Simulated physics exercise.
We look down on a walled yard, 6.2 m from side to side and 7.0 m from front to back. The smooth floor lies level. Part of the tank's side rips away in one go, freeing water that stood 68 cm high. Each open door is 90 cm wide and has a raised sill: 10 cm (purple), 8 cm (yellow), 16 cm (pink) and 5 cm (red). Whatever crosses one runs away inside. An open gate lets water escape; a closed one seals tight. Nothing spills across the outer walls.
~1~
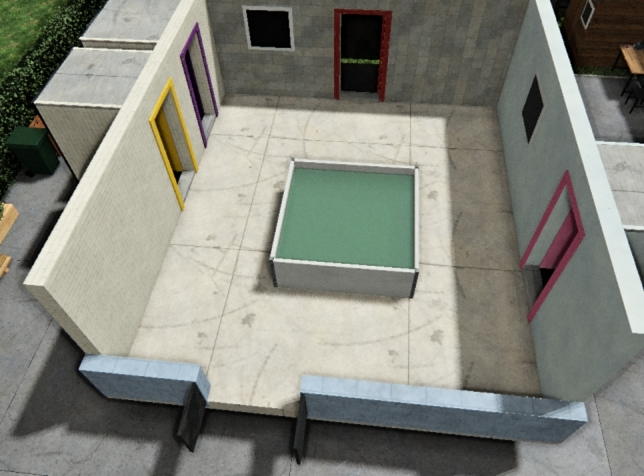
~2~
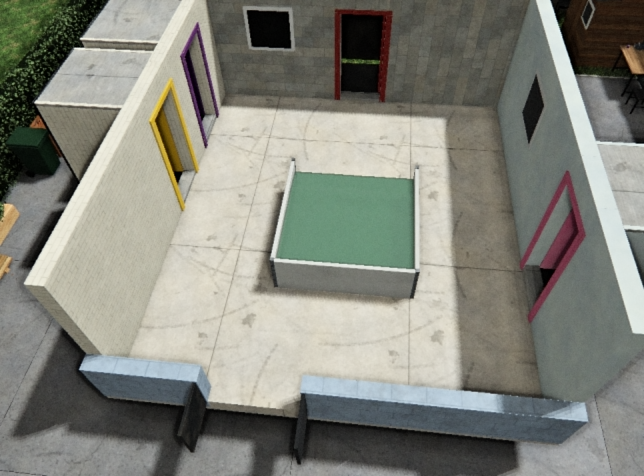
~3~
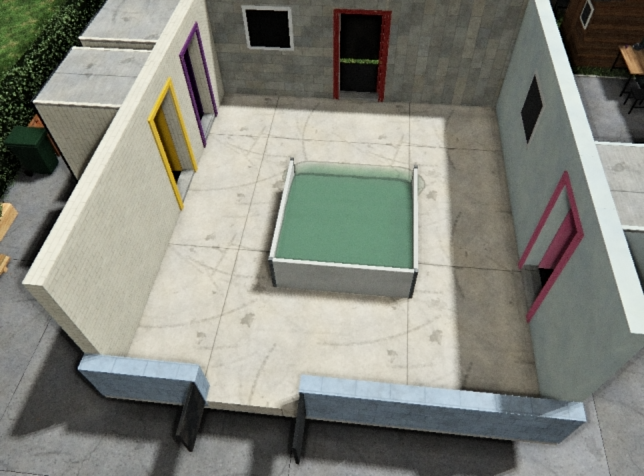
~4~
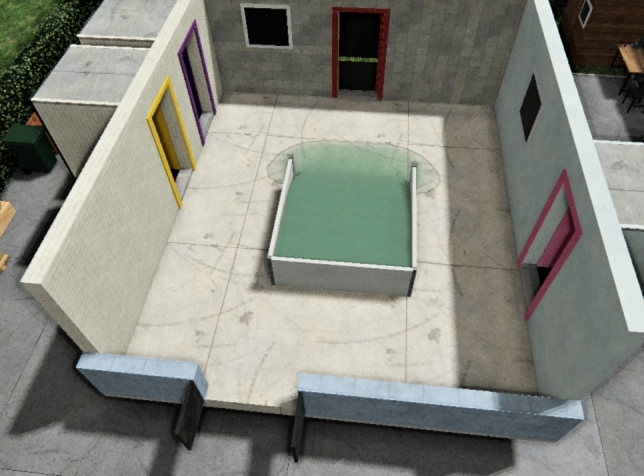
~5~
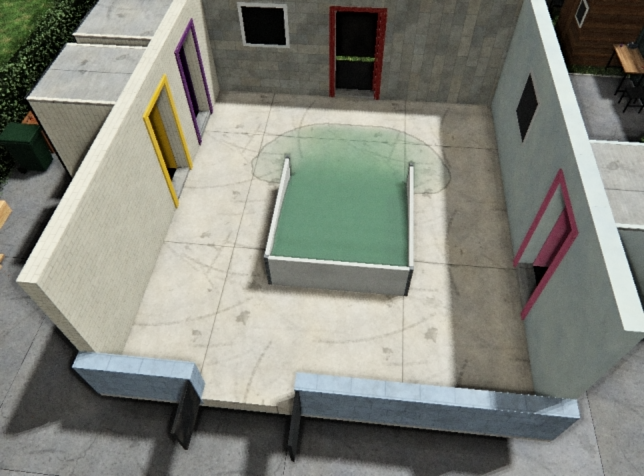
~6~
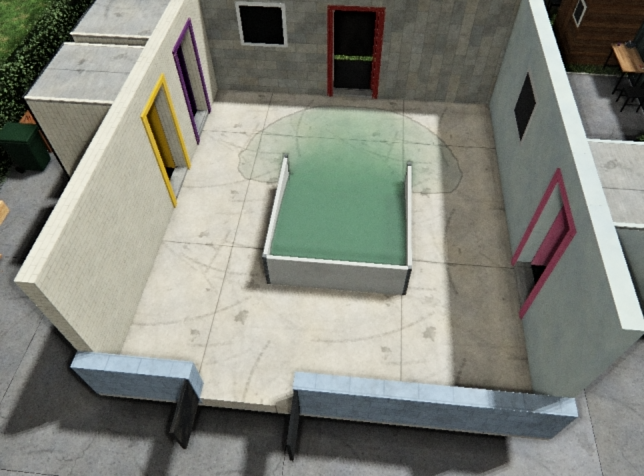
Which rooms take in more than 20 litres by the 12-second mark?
The water let in: At the purple door it exceeds the limit; at the yellow door it stays under the limit; at the pink door it stays under the limit; at the red door it goes over the limit.
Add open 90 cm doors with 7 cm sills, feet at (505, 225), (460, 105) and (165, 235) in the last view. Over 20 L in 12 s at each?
In turn: Under, past it, below.
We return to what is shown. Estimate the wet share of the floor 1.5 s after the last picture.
Near 40 per cent is wet.
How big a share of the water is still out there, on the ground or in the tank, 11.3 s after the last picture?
Roughly 70 in a hundred.
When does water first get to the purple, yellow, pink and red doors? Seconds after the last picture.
Arrival: Purple 1.1 s, yellow 2.6 s, pink 3.4 s, red 0.1 s.
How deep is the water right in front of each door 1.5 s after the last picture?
Depths in cm: Purple 6, yellow 0, pink 0, red 34.
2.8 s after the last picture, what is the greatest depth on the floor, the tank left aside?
About 28 cm.
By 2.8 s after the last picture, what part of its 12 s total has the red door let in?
Some 75 per cent by then.
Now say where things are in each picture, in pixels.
The first picture shows still water, 68 cm deep, in the tank at (349, 213).
In the second picture, water pours out on the tank's far side and has run 1.2 m, to a hidden place; typically 9 cm deep outside, 68 cm at the tank's back.
In the third picture, water pours out on the tank's far side and has run 1.4 m, to a hidden place; typically 12 cm deep outside, 68 cm at the tank's back.
In the fourth picture, water pours out on the tank's far side and has run 1.7 m, to (281, 157); typically 10 cm deep outside, 68 cm at the tank's back.
In the fifth picture, water pours out on the tank's far side and has run 2.1 m, to (421, 144); typically 8 cm deep outside, 66 cm at the tank's back.
In the sixth picture, the front is at (316, 109), 2.5 m from the gap on the tank's far side; 7.8 m2 of floor is under water; 58 cm left at the back of the tank.
Then, 0.7 s after the last picture water covers 35 % of the floor and is deepest (37 cm) near (326, 98); purple door not reached, yellow door not reached, pink door not reached, red door 22 cm at the sill, 95 L in.
Then, 1.5 s after the last picture water covers 40 % of the floor and is deepest (43 cm) near (487, 107); purple door 6 cm at the sill, 0 L in, yellow door not reached, pink door not reached, red door 34 cm at the sill, 294 L in.
Then, 2.8 s after the last picture water covers 45 % of the floor and is deepest (28 cm) near (487, 107); purple door 15 cm at the sill, 9 L in, yellow door 5 cm at the sill, 0 L in, pink door not reached, red door 22 cm at the sill, 530 L in.
Then, 6.3 s after the last picture water covers 95 % of the floor and is deepest (14 cm) near (532, 414); purple door 9 cm at the sill, 34 L in, yellow door 6 cm at the sill, 0 L in, pink door 3 cm at the sill, 0 L in, red door 10 cm at the sill, 669 L in.
Then, 11.3 s after the last picture water covers 100 % of the floor and is deepest (10 cm) near (114, 373); purple door 5 cm at the sill, 35 L in, yellow door 5 cm at the sill, 0 L in, pink door 7 cm at the sill, 0 L in, red door 5 cm at the sill, 686 L in.
